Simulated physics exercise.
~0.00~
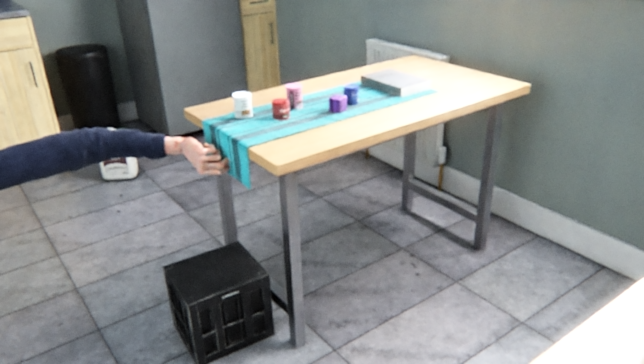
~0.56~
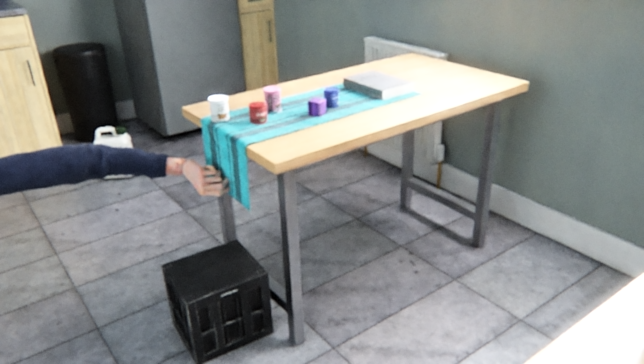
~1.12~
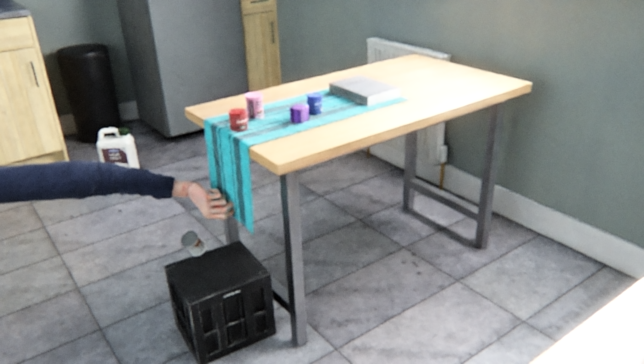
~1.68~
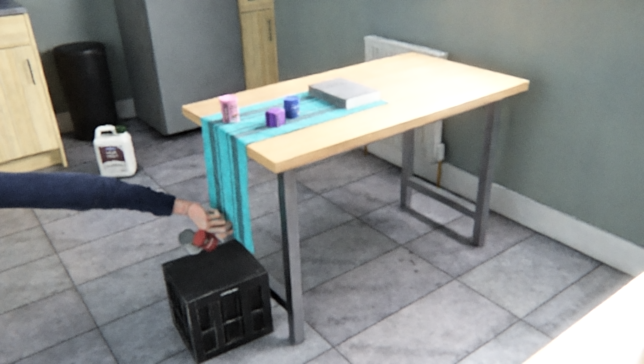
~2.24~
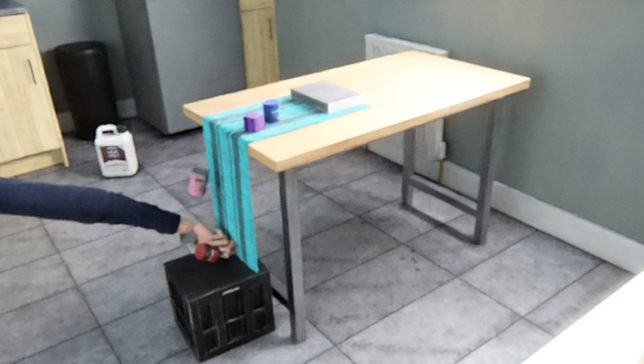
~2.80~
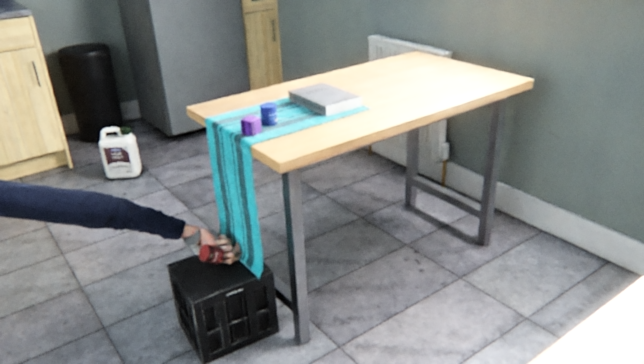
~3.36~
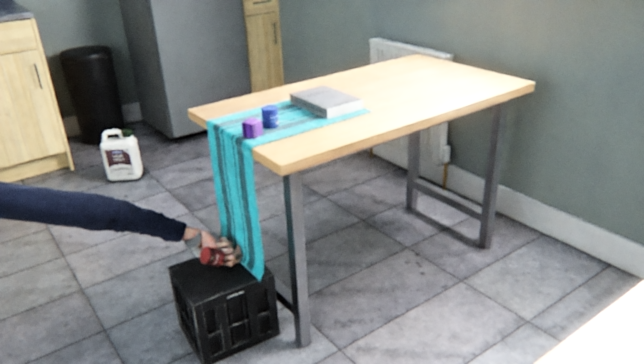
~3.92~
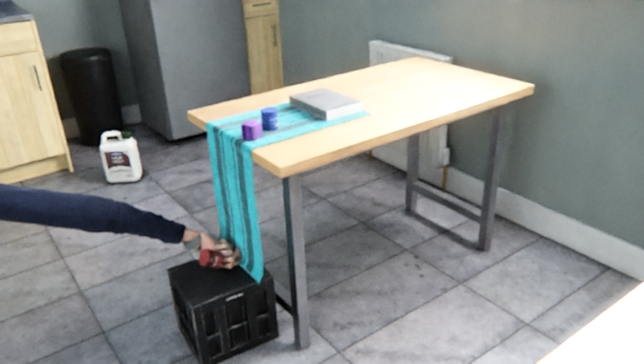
The clip opens on a wooden table with a turquoise runner carrying five small containers and a flat grey book, while an arm in a dark sleeve reaches from the left to its hanging end, above a black crate. The hand draws the cloth downward, and everything on it slides toward the near left edge. The white container goes over first, followed by the red one. The pink one then tumbles off too. The pulling stops with the hem at the crate's top, the hand and red container beside it, and the purple and blue containers and book still on the table.
